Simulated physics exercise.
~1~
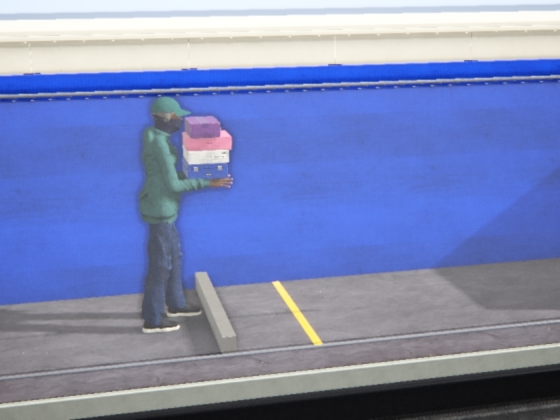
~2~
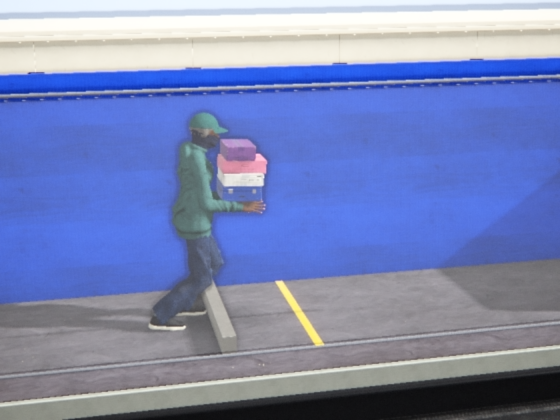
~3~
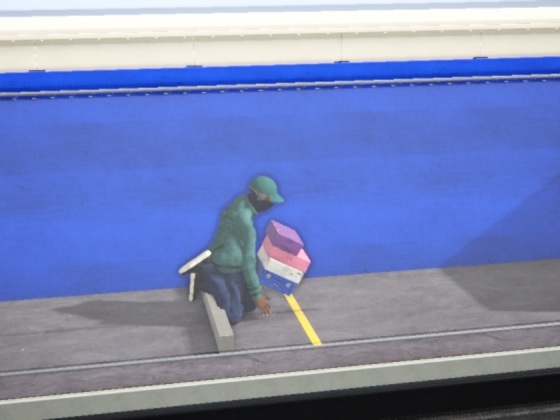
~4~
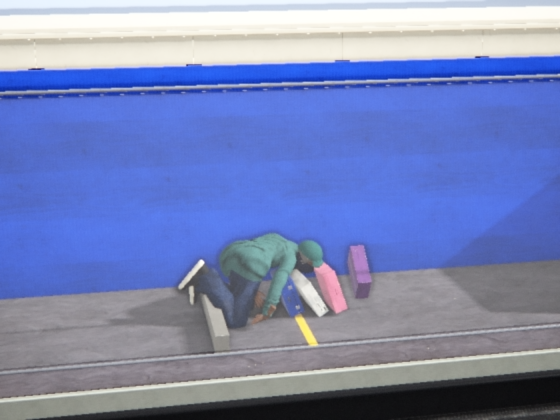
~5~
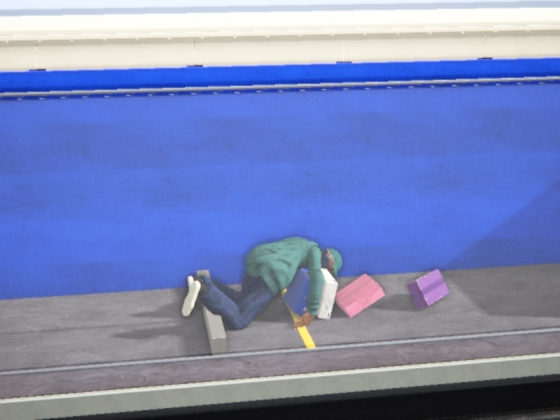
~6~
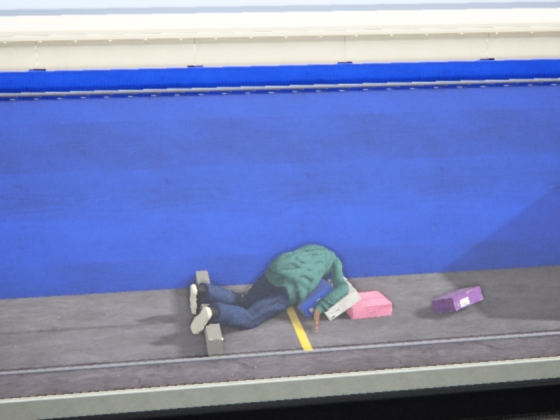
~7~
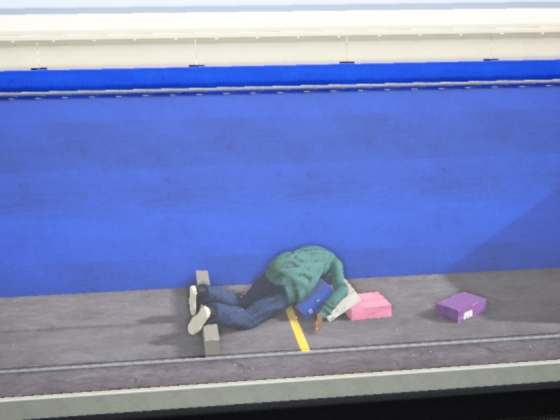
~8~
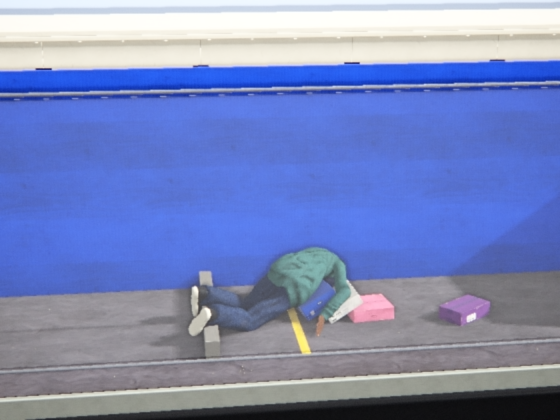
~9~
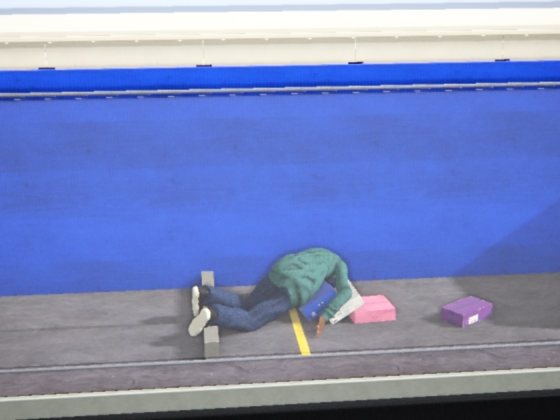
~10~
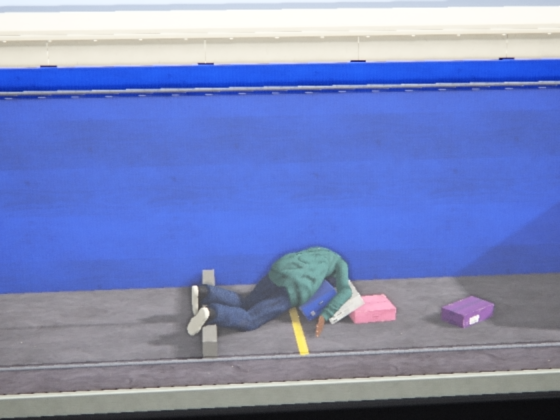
The footage shows a figure in a green cap and jacket carrying stacked boxes against a blue wall, moving right, then pitching forward over a low grey rail. The boxes tumble, and the figure ends slumped face down, head past the yellow line, with the purple box farthest right.
